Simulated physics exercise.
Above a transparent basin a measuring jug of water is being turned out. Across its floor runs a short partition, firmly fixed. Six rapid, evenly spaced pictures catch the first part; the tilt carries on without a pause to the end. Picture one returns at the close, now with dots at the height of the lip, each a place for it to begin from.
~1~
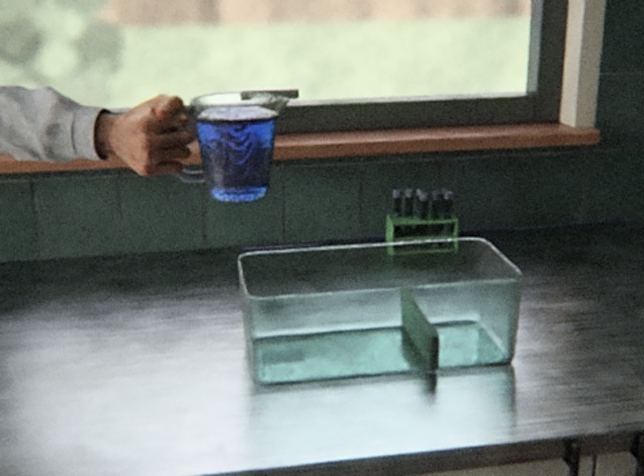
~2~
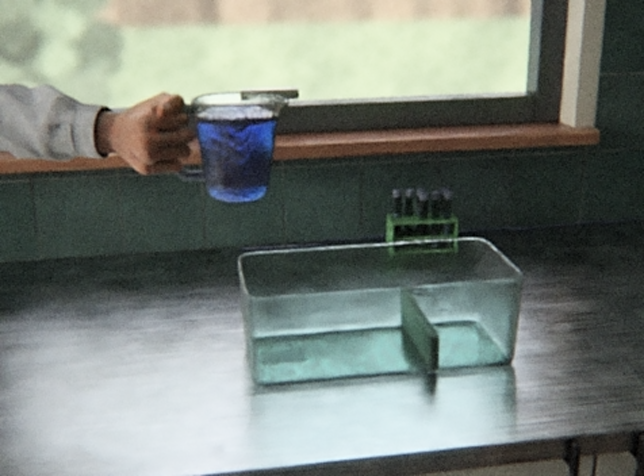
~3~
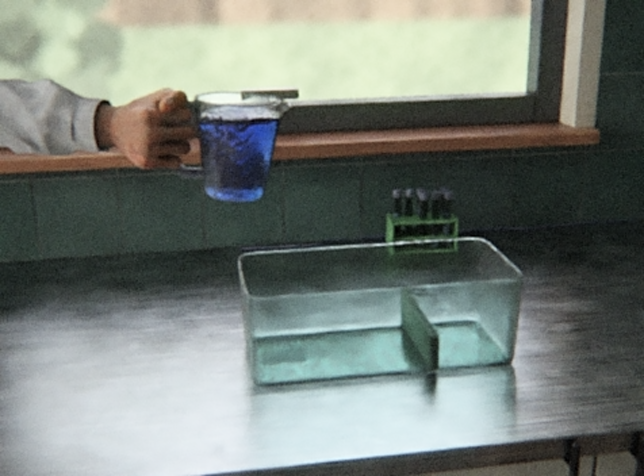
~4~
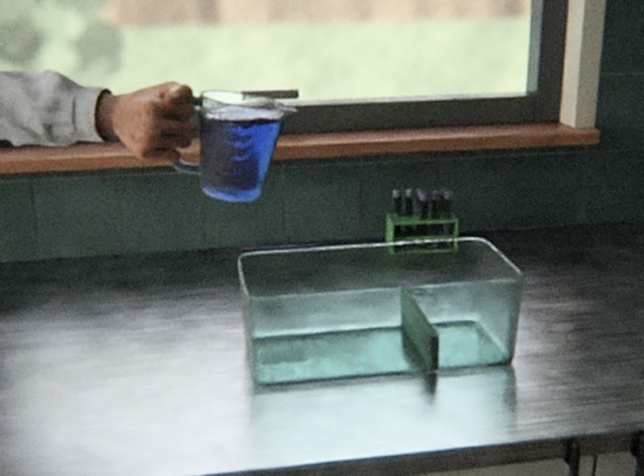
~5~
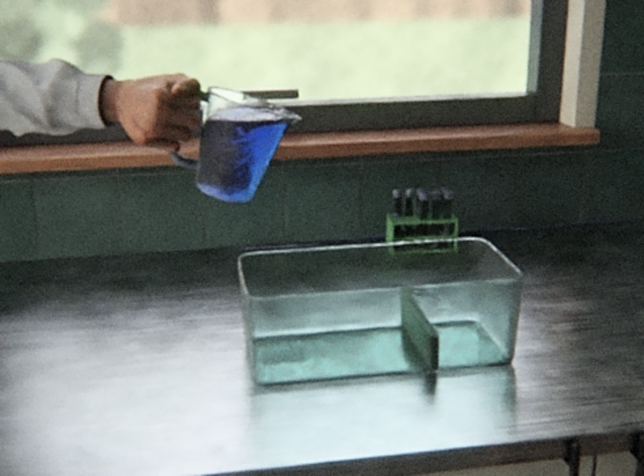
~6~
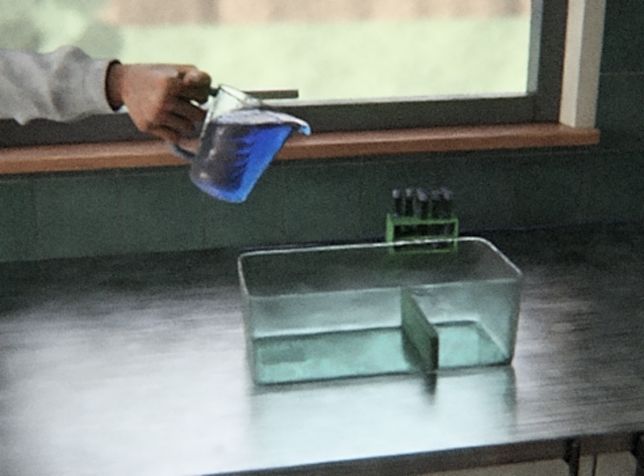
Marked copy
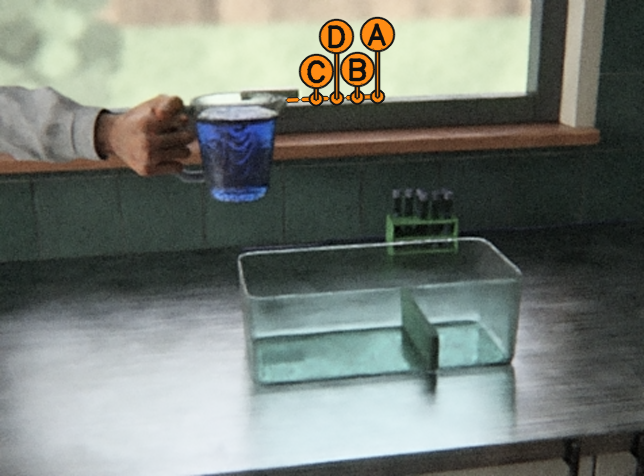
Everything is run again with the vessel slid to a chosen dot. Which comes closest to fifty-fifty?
B.
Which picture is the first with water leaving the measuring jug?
In picture 6.
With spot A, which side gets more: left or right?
More ends on the right.
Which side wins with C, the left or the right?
More ends on the left.
In orange, A at (377, 96); B at (357, 97); C at (316, 99); D at (336, 98).
With A, about 15 % ends left of the wall and 84 % right of it.
With B, about 46 % ends left of the wall and 52 % right of it.
With C, about 93 % ends left of the wall and 5 % right of it.
With D, about 91 % ends left of the wall and 7 % right of it.
